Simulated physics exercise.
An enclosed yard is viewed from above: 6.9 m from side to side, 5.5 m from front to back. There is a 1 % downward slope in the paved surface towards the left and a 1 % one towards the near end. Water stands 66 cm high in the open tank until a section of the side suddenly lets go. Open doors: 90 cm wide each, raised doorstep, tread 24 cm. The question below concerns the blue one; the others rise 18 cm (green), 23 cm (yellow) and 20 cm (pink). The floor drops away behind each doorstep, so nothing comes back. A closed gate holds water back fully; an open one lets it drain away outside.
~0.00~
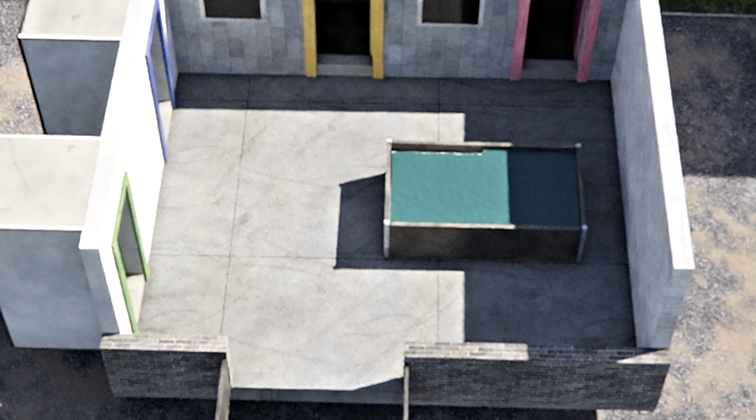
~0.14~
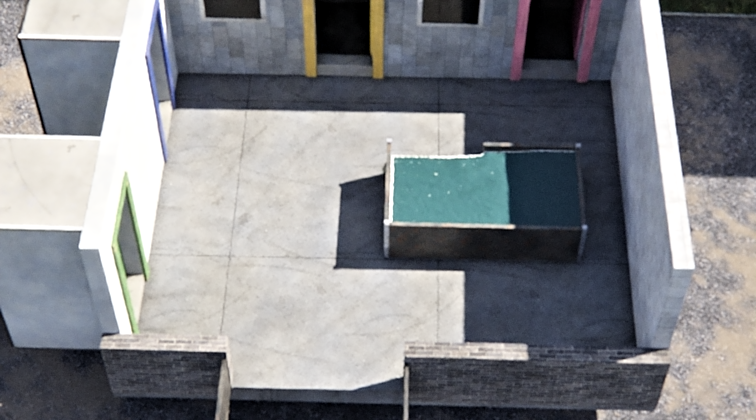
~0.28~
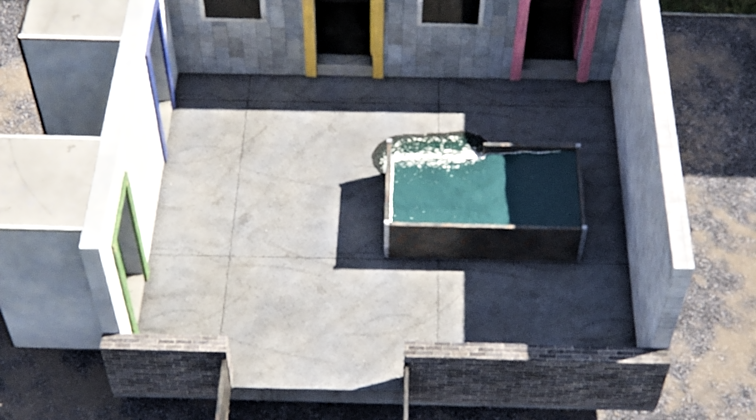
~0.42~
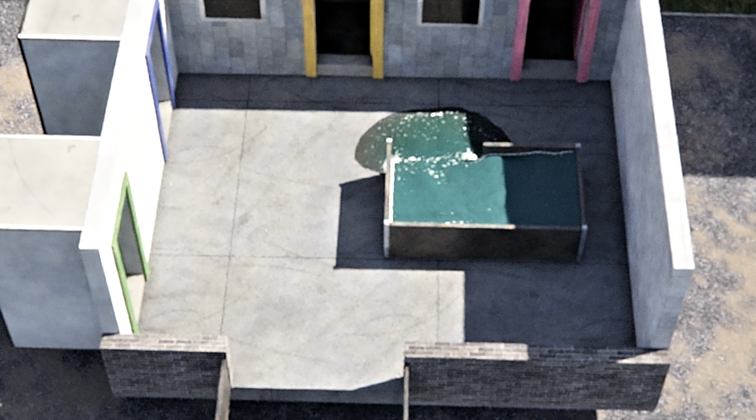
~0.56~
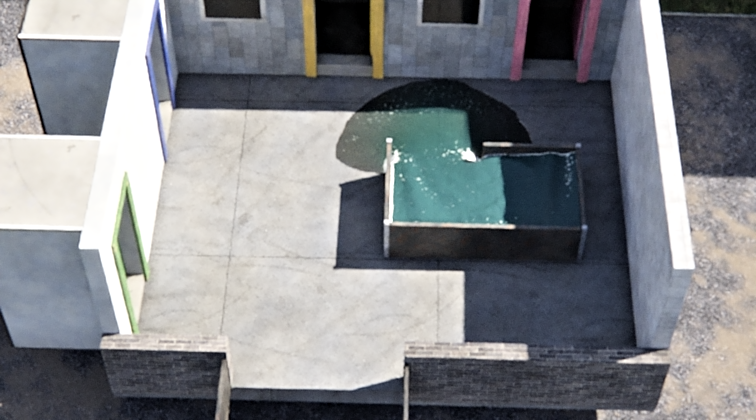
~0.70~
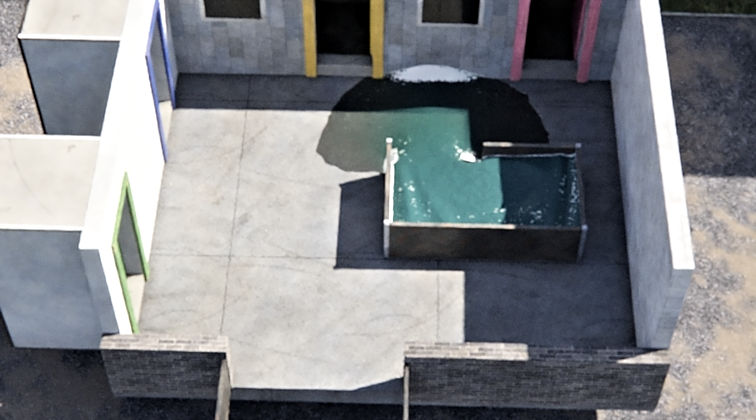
Water pours from the far side of an open tank and spreads across the paved yard.
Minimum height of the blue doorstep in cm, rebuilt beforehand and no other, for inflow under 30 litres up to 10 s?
18 cm.
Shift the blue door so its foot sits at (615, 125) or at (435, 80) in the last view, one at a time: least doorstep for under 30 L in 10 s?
You'd want about 14.0 cm there first, then about 31 cm.
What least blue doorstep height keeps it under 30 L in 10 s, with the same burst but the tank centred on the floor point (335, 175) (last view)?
About 19 cm.
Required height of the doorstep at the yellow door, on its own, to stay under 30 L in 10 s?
The yellow door needs around 19 cm.
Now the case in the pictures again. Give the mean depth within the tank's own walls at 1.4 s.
Mean depth: Approx. 42 cm.
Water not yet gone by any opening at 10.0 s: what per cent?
Remaining share: Around 86 %.
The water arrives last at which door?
Last: Green.
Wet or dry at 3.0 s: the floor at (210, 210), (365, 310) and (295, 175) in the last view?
Status: Clear / clear / clear.
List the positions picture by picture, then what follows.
In the first picture, still water, 66 cm deep, in the open tank at (484, 187); the blue door at (161, 87) is dry.
In the second picture, the front is at a hidden place, 0.3 m from the gap on the far side; 0.3 m2 of floor is wet, 66 cm left at the back.
In the third picture, water pours out on the far side and has run 0.8 m, to (453, 136); about 11 cm deep outside, 66 cm at the back.
In the fourth picture, the gap is on the far side, the front 1.3 m out at (453, 110); the back of the open tank holds 63 cm.
In the fifth picture, the gap is on the far side, the front 1.9 m out at (430, 84); the back of the open tank holds 56 cm.
In the sixth picture, the gap is on the far side, the front 2.0 m out at (374, 77); the back of the open tank holds 56 cm; 2.5 m in a straight line remain to the blue door at (161, 87).
After 1.4 s water covers 20 % of the floor, deepest (41 cm) near (427, 81); it has not reached the blue door.
After 3.0 s water covers 40 % of the floor, deepest (32 cm) near (177, 85); 26 cm at the blue door, 1 litre in over its 22 cm doorstep.
After 10.0 s water covers 95 % of the floor, deepest (16 cm) near (132, 369); 9 cm at the blue door, 10 litres in over its 22 cm doorstep.
At the blue door as built, the water arrived by 2.3 s and peaked near 26 cm at 3.0 s.
Run again over the same 10 s with other heights there, 62 litres in over 15 cm, 19 litres over 20 cm. The limit of 30 litres is kept from about 18 cm up.
